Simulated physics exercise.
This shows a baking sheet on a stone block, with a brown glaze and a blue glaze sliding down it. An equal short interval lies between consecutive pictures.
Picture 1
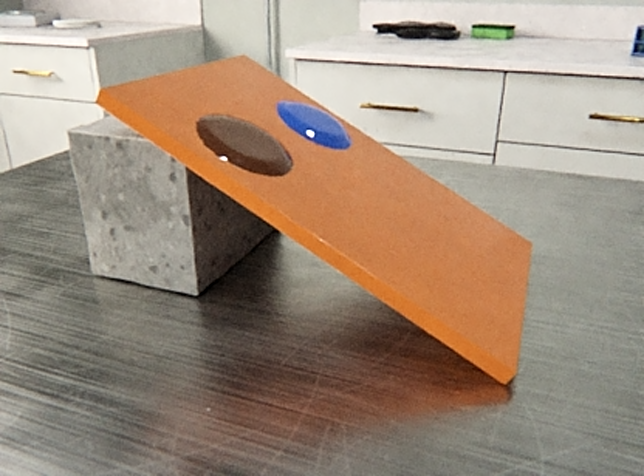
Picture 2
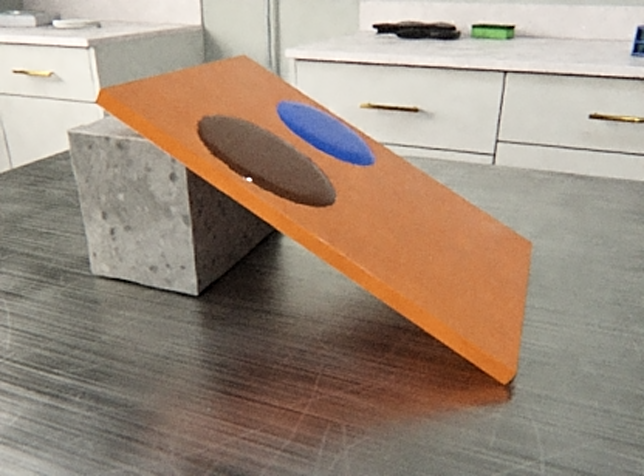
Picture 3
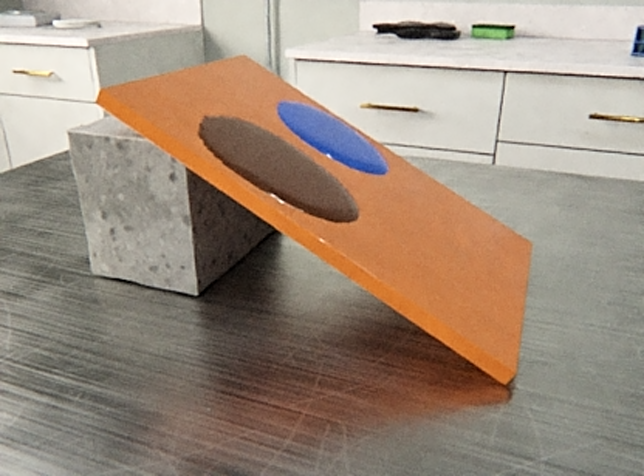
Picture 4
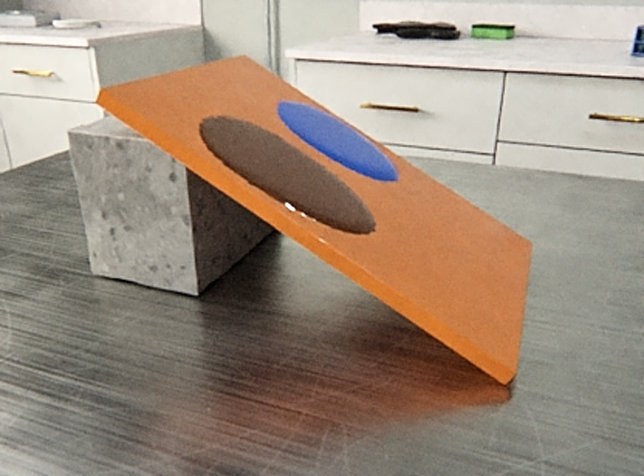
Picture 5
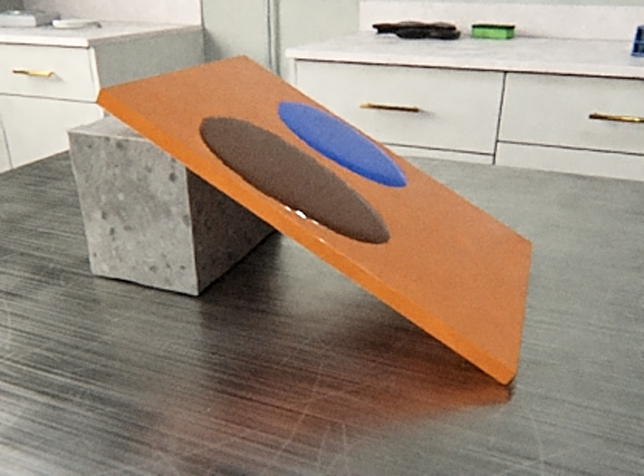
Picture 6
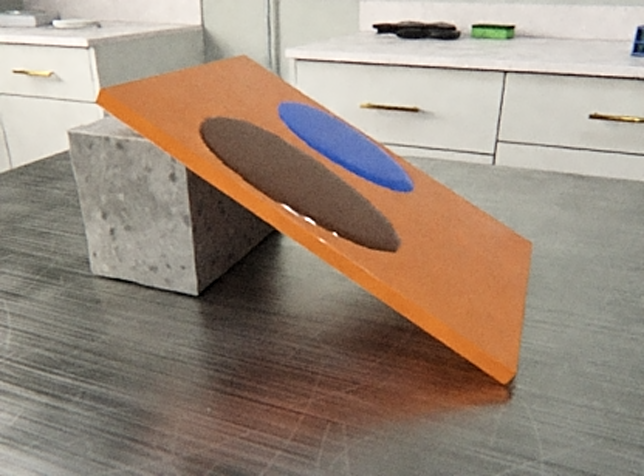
Orange sheet propped on a stone block, with brown and blue glazes stretching down its slope, the brown spreading farther.
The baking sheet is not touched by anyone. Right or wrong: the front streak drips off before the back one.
Right.
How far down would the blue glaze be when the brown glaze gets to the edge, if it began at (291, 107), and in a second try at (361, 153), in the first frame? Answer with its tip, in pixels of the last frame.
With the first start it ends up close to (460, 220), and with the second at (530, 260).
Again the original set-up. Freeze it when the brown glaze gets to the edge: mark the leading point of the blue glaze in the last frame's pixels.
Tip position: Around (483, 234).
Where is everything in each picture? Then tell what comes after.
Tip of the brown glaze half way down; tip of the blue glaze (336, 137) half way down, in the first frame.
Tip of the brown glaze (320, 191) half way down; tip of the blue glaze half way down, in the second frame.
Tip of the brown glaze half way down; tip of the blue glaze (375, 163) half way down, in the third frame.
Tip of the brown glaze (360, 219) half way down; tip of the blue glaze half way down, in the fourth frame.
Tip of the brown glaze three quarters of the way down; tip of the blue glaze (396, 177) half way down, in the fifth frame.
Tip of the brown glaze (387, 236) three quarters of the way down; tip of the blue glaze half way down, in the sixth frame.
Next, the brown glaze is three quarters of the way down; the blue glaze is three quarters of the way down.
After that, the brown glaze is close to the edge; the blue glaze is three quarters of the way down.
Finally, the brown glaze is at the low edge; the blue glaze is close to the edge.
